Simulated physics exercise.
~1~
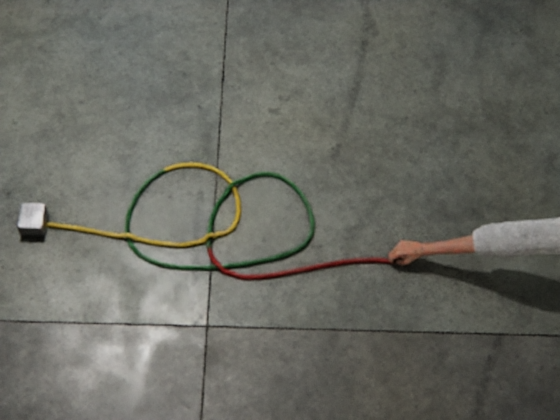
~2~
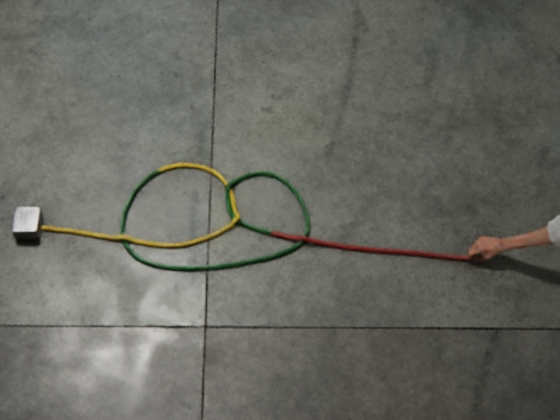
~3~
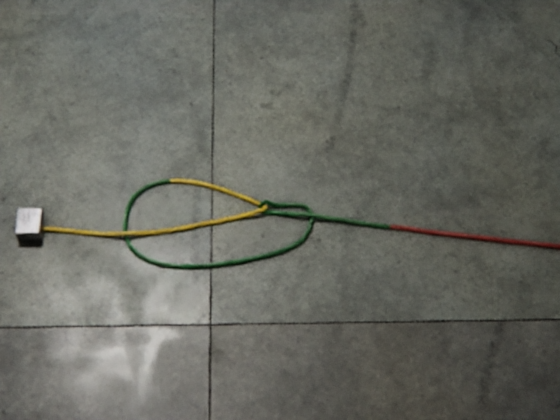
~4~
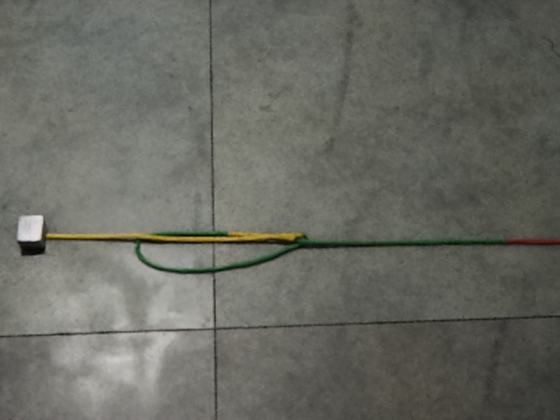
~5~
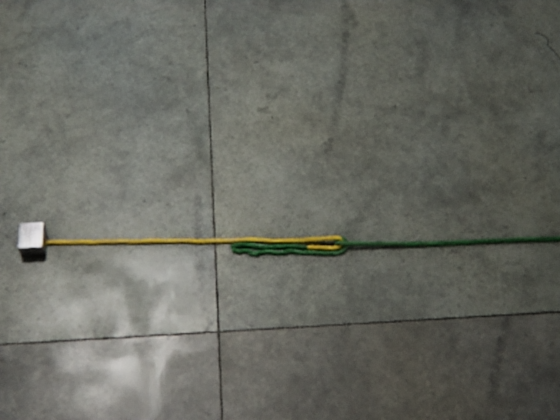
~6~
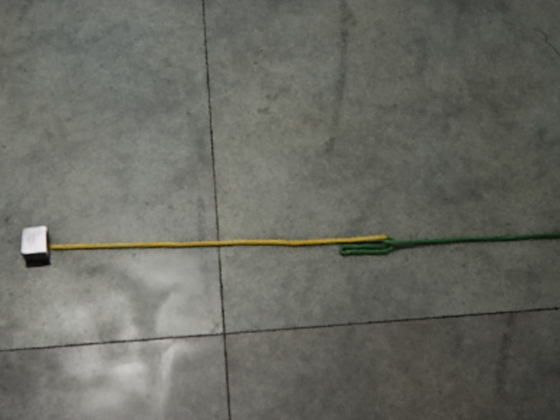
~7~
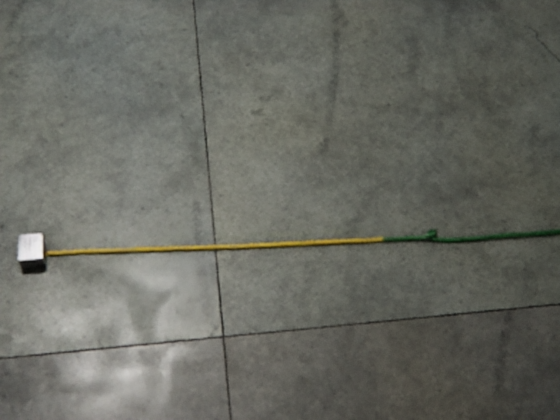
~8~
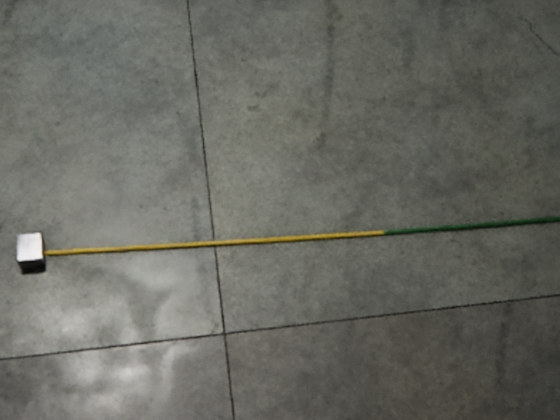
A rope dyed yellow, green and red lies in two overlapping loops on a grey concrete floor, seen from above. Its yellow end is fixed to a small pale block at the left, while a hand in a light sleeve holds the red end at the right. The hand pulls the rope to the right and leaves view, and the loops narrow into long, flat ovals. The remaining bend shrinks and slides rightward to a small green kink as the view drifts slightly. Finally the kink slips out, leaving the rope straight and unknotted, yellow then green, across the floor.
